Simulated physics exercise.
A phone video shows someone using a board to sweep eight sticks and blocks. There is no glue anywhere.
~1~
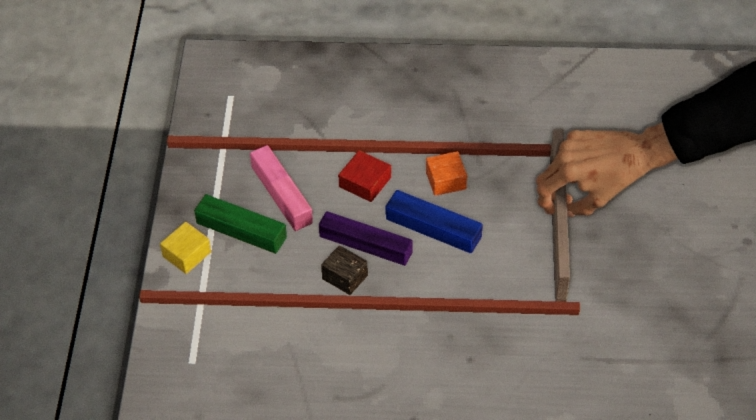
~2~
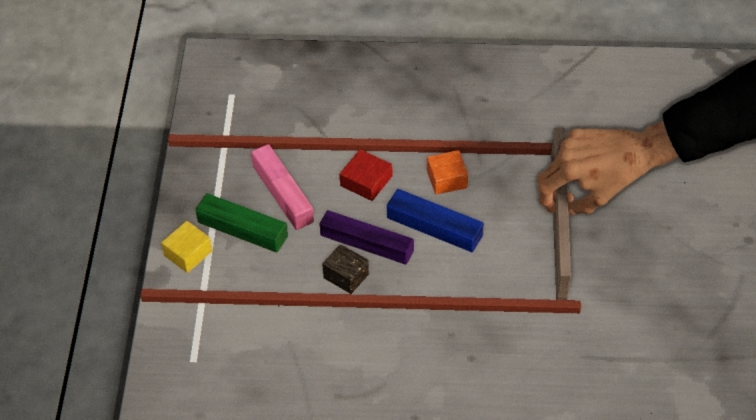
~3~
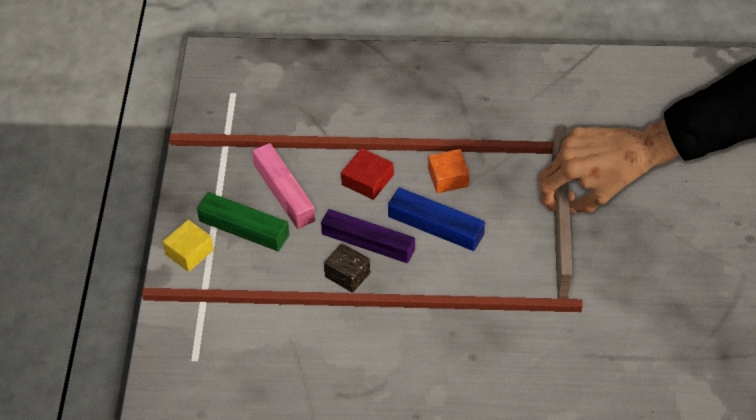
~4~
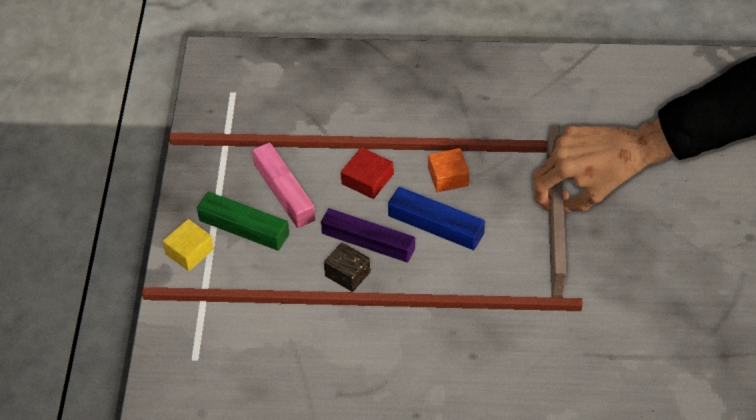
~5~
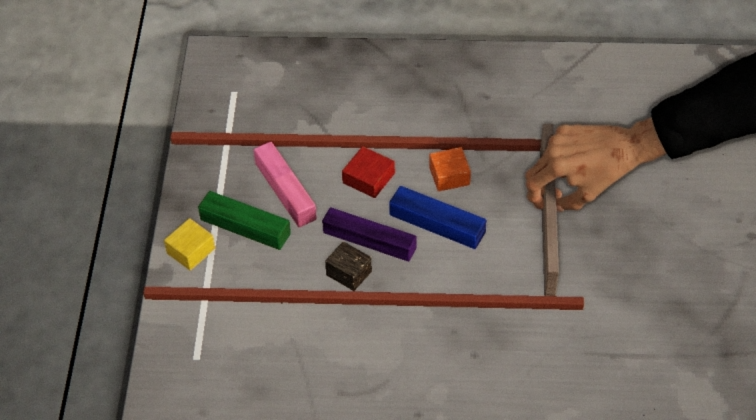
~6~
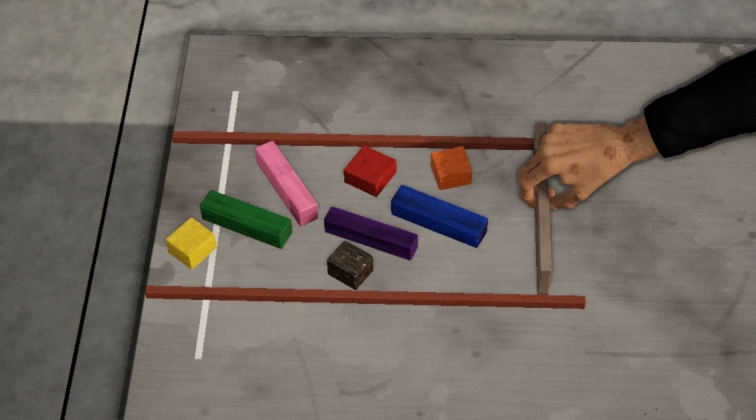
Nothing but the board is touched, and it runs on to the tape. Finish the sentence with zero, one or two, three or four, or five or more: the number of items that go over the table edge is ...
The number of items that go over the table edge is three or four.
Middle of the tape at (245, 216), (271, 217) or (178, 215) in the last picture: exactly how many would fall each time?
It would be 1, 0 and 6.
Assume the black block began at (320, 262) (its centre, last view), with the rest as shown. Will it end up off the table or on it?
I reckon from there it stays aboard.
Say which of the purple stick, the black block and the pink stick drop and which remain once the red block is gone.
Result - purple stick: Up; black block: Up; pink stick: Gone.
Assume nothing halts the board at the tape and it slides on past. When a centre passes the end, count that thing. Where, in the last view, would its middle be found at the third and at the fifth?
I'd say close to (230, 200), and after that close to (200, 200).
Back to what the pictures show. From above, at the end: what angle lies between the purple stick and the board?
I'd estimate about 45 degrees.
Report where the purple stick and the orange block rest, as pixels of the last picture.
About (174, 228), and the other about (208, 160).
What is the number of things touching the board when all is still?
It touches 4.
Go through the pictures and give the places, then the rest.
In the first frame, yellow block (186, 248); green stick (241, 224); pink stick (281, 188); board (559, 214); tape (213, 220).
In the second frame, green stick (242, 223); purple stick (367, 237).
In the third frame, pink stick (283, 185); blue stick (436, 219).
In the fourth frame, yellow block (188, 245); red block (367, 173).
In the fifth frame, green stick (244, 220); board (549, 209).
In the sixth frame, yellow block (191, 243); green stick (246, 219); pink stick (286, 183); board (542, 208); tape (218, 215).
Soon after, none off yet; yellow block at rest near (191, 243); green stick at rest near (246, 219); pink stick at rest near (286, 183).
After that, none off yet; yellow block at rest near (191, 243); green stick moving near (241, 223); pink stick displaced a little near (255, 175).
And then, none off yet; yellow block displaced about its own width near (170, 257); green stick displaced about its own width near (192, 237); pink stick displaced about its own width near (183, 173).
In the end, the number that fall off is three or four; gone, pink stick, green stick and yellow block.
